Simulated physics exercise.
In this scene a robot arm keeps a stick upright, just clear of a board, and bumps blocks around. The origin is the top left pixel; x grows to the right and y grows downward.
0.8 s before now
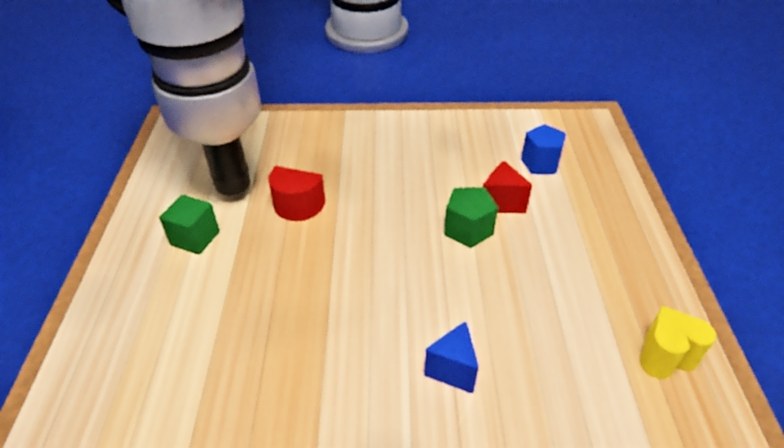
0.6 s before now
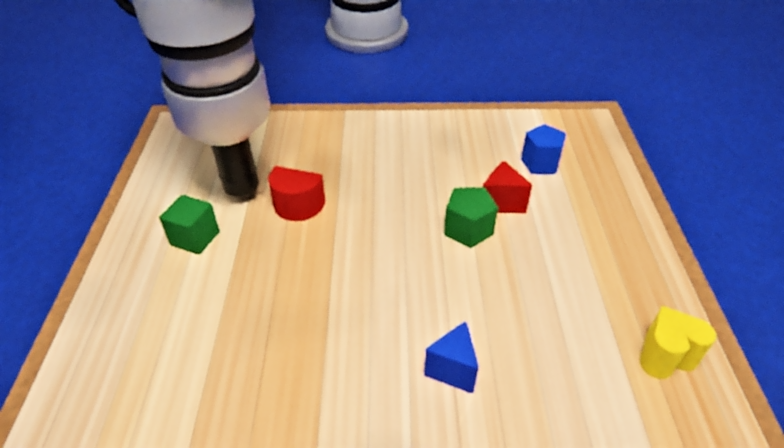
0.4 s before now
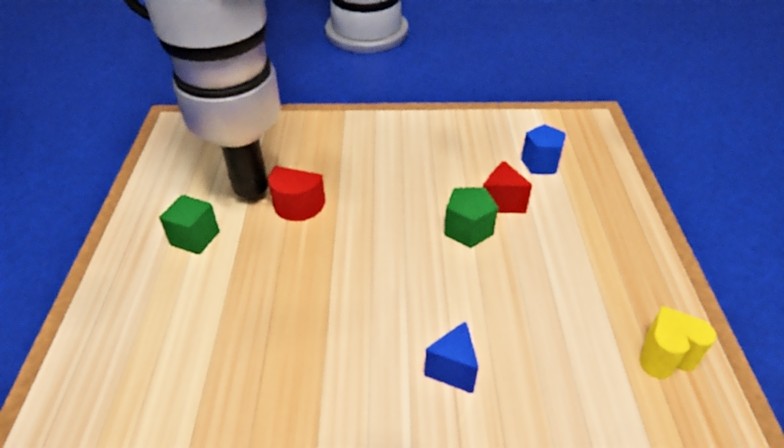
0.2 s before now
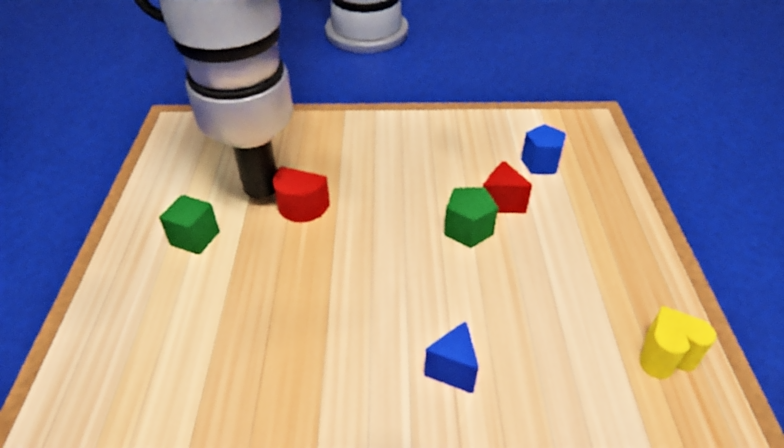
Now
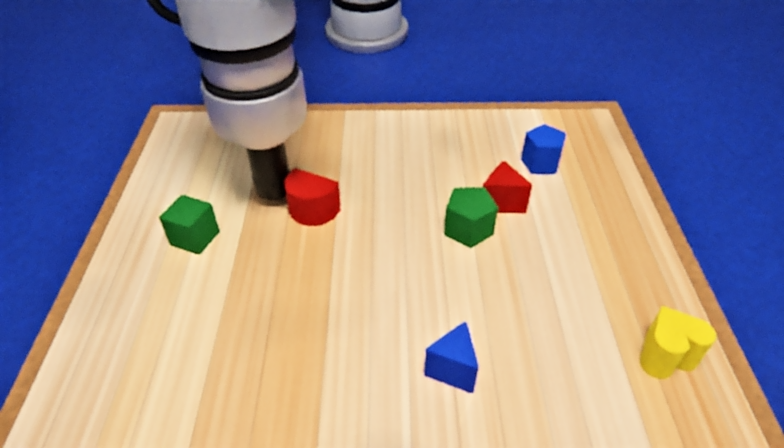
A white robotic arm with black bands and a dark stick moves over a pale wooden board on a blue surface, seen from above at an angle by a still camera. A green block sits at left, a red rounded block beside the stick, green, red and blue blocks toward the upper right, a blue triangular block below, and a yellow heart at right. The stick slides right, meets the rounded block and pushes it slightly rightward.
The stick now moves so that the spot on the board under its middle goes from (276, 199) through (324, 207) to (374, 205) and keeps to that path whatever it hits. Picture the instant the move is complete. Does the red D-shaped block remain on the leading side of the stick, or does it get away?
Beside or behind, I predict.
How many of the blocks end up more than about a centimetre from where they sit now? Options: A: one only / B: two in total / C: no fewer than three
Choice A: One only.
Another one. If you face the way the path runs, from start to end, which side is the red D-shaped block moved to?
With start-to-end as forward, it shifts right.
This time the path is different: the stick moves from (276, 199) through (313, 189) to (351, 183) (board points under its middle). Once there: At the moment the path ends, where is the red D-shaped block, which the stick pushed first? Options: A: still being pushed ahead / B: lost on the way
I choose B.
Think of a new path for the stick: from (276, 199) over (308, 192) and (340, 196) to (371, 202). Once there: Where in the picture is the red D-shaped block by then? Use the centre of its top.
Its top centre lands on (361, 201).
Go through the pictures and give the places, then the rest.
The first picture shows stick's lower end (233, 185); green square block (185, 210); red D-shaped block (293, 179).
The second picture shows stick (241, 186); blocks still.
The third picture shows stick (251, 187); blocks still.
The fourth picture shows stick (262, 188); red D-shaped block (297, 180).
The fifth picture shows stick (274, 189); green square block (185, 210); red D-shaped block (308, 183).
The first path, step by step. One third of the way, stick (306, 196); red D-shaped block (338, 194), turned 15° clockwise.
Two thirds of the way, stick (340, 198); red D-shaped block (364, 203), turned 45° clockwise.
At the end, stick (374, 196); green square block still; red D-shaped block (380, 206), turned 90° clockwise.
